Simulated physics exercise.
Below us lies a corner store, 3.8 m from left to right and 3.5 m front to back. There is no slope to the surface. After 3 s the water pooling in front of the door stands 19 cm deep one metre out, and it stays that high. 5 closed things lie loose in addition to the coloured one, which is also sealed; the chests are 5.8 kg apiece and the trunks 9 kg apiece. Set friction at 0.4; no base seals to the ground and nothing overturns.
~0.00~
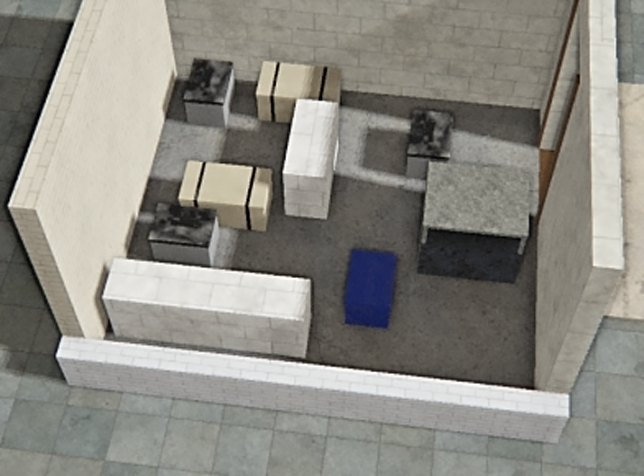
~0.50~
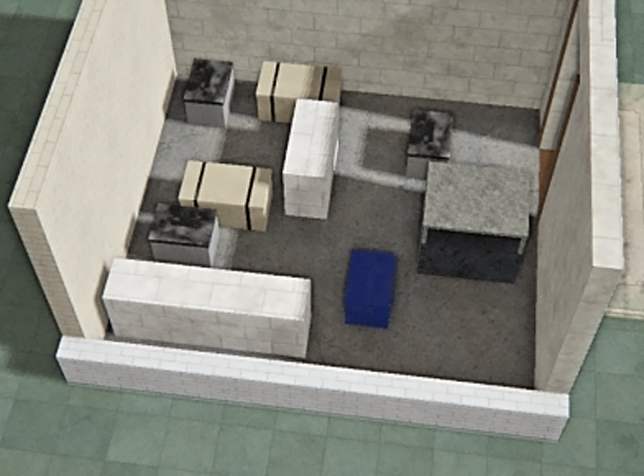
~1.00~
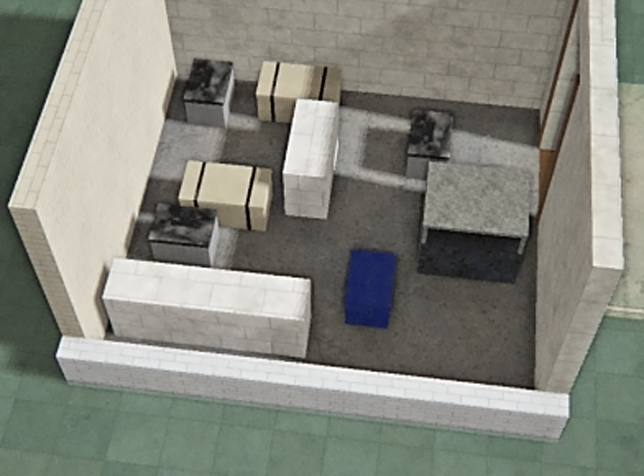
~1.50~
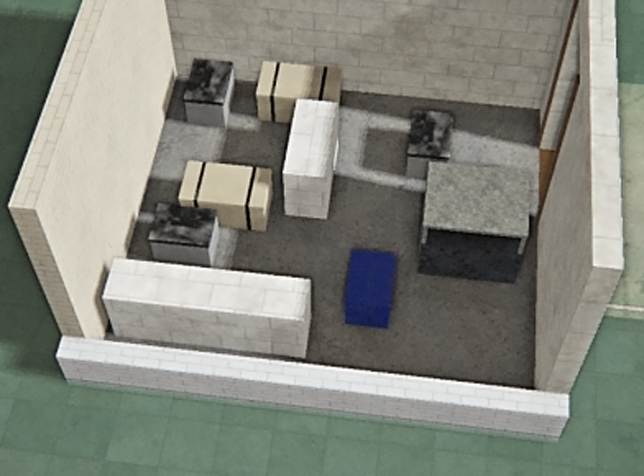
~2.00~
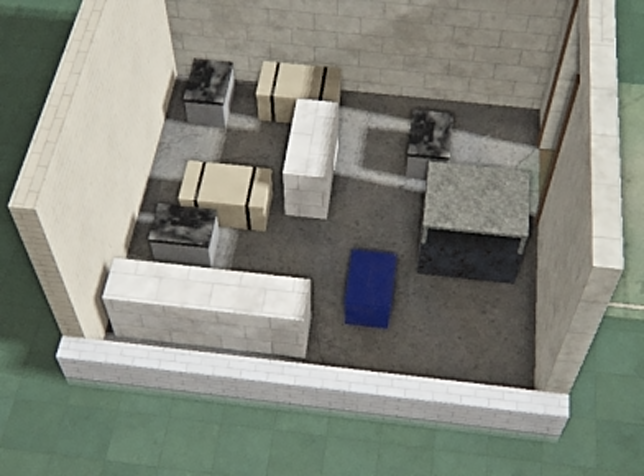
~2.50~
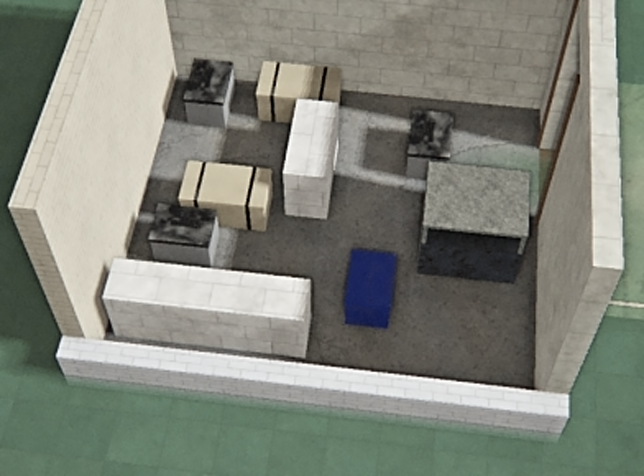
Corner store seen from above, green-tinged water spreading outside its walls and just seeping in at right, blue chest staying still.
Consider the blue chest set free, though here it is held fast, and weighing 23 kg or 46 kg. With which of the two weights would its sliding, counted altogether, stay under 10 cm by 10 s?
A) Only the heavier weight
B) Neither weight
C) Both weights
Answer: C.
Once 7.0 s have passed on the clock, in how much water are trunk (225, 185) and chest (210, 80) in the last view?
Depths: Near 3 cm, then near 5 cm.
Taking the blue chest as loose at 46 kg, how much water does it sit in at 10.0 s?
5 cm, roughly.
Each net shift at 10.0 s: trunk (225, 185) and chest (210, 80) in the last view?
40 cm and 200 cm respectively.
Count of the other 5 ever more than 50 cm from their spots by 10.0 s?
Count: 4.
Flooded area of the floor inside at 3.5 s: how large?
Some 3.0 m2 of it.
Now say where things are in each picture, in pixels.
The blue chest at (371, 278) rests on the ground; 0.0 m2 under water; 0 of 6 have shifted, in the first frame.
The blue chest at (371, 278) rests on the ground; 0.0 m2 under water; 0 of 6 have shifted, in the second frame.
The blue chest at (371, 278) rests on the ground; water covers 0.0 m2; 0 of 6 have shifted, in the third frame.
The blue chest at (371, 278), on the bottom; water covers 0.0 m2; 0 of 6 have shifted, in the fourth frame.
The blue chest at (371, 278) rests on the ground; water covers 0.1 m2; 0 of 6 have shifted, in the fifth frame.
The blue chest at (371, 278) rests on the ground; 0.6 m2 under water; 0 of 6 have shifted, in the sixth frame.
After 3.5 s the blue chest would be 0 cm from its start with 23 kg and 0 cm from its start with 46 kg; 0 cm of water round it then.
After 4.5 s the blue chest would be 0 cm from its start with 23 kg and 0 cm from its start with 46 kg; 0 cm of water round it then.
After 7.0 s the blue chest would be 0 cm from its start with 23 kg and 0 cm from its start with 46 kg; 2 cm of water round it then.
After 10.0 s the blue chest would be 0 cm from its start with 23 kg and 0 cm from its start with 46 kg; 5 cm of water round it then.
